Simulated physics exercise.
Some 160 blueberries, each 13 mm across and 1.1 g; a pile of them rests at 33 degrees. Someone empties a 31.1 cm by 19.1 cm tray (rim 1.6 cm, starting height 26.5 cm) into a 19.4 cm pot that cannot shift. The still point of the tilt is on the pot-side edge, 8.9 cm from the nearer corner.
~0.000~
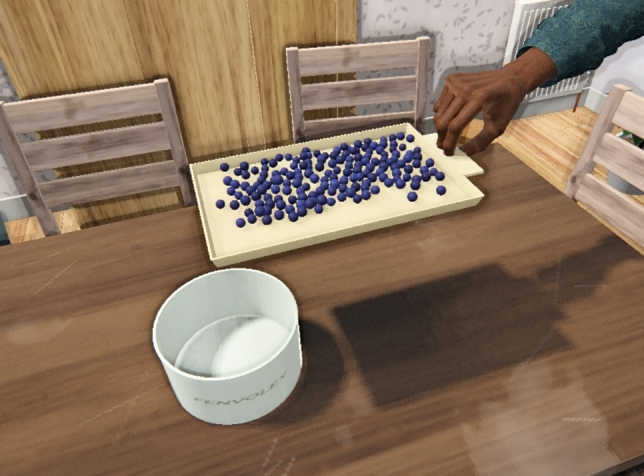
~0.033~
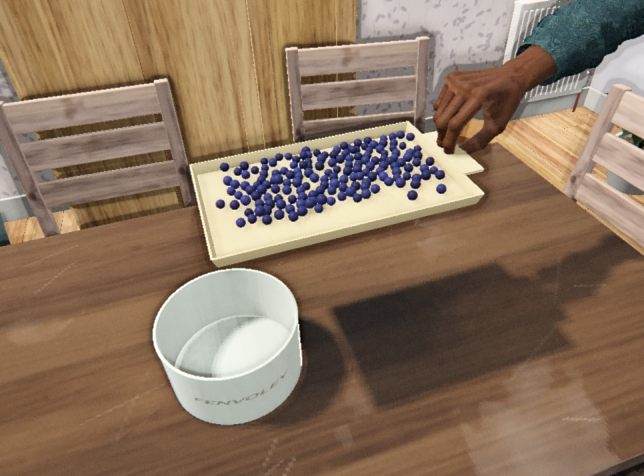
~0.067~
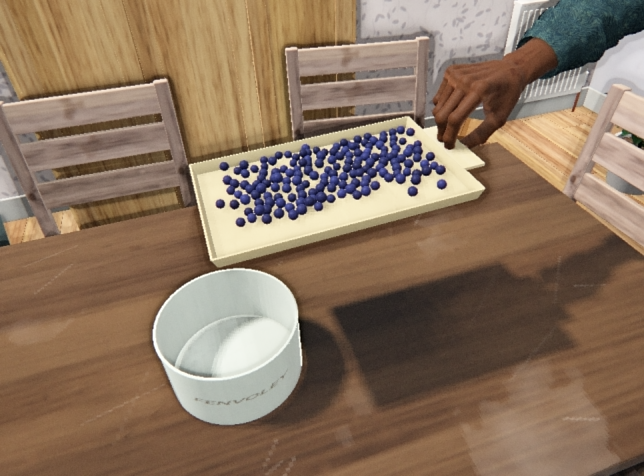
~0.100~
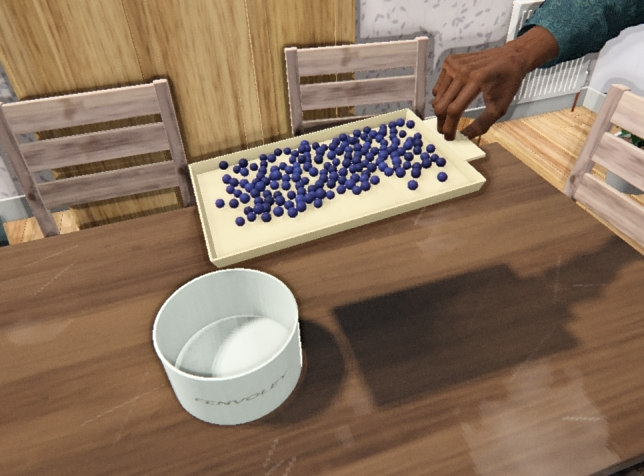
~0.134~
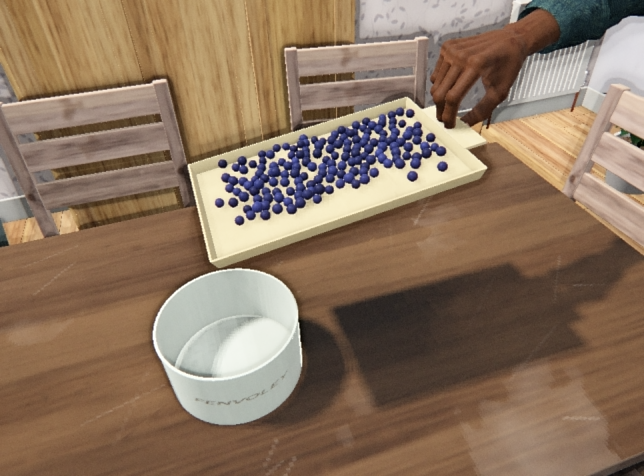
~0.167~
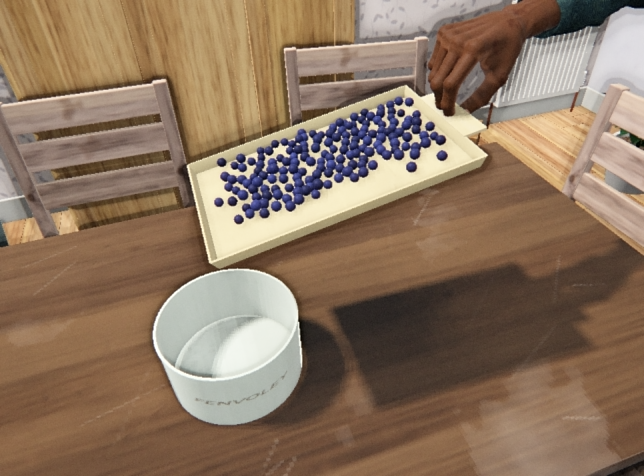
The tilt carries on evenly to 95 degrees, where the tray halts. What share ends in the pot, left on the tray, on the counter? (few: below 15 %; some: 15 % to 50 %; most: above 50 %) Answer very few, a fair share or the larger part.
Pot: The larger part, tray: Very few, counter: A fair share.
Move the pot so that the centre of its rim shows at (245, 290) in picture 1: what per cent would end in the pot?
About 20 per cent.
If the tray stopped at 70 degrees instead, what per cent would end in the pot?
In that case some 35 per cent.
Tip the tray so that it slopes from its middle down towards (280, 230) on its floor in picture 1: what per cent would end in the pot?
About 75 per cent.
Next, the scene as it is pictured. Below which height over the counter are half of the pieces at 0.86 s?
Roughly 28 cm.
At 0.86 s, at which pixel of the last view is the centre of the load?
Around (193, 225).
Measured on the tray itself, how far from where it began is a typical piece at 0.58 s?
Roughly 10 cm.
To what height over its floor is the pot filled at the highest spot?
Roughly 3.0 cm.
After 0.58 s, tilt 51 degrees; the tray holds 100 %, the pot 0 %.
After 0.86 s, tilt 79 degrees; the tray holds 60 %, the pot 10 %.
After 1.24 s, tilt 95 degrees; the tray holds 0 %, the pot 55 %.
At rest (2.0 s), pot 65 %, tray 0 %, counter 35 %.
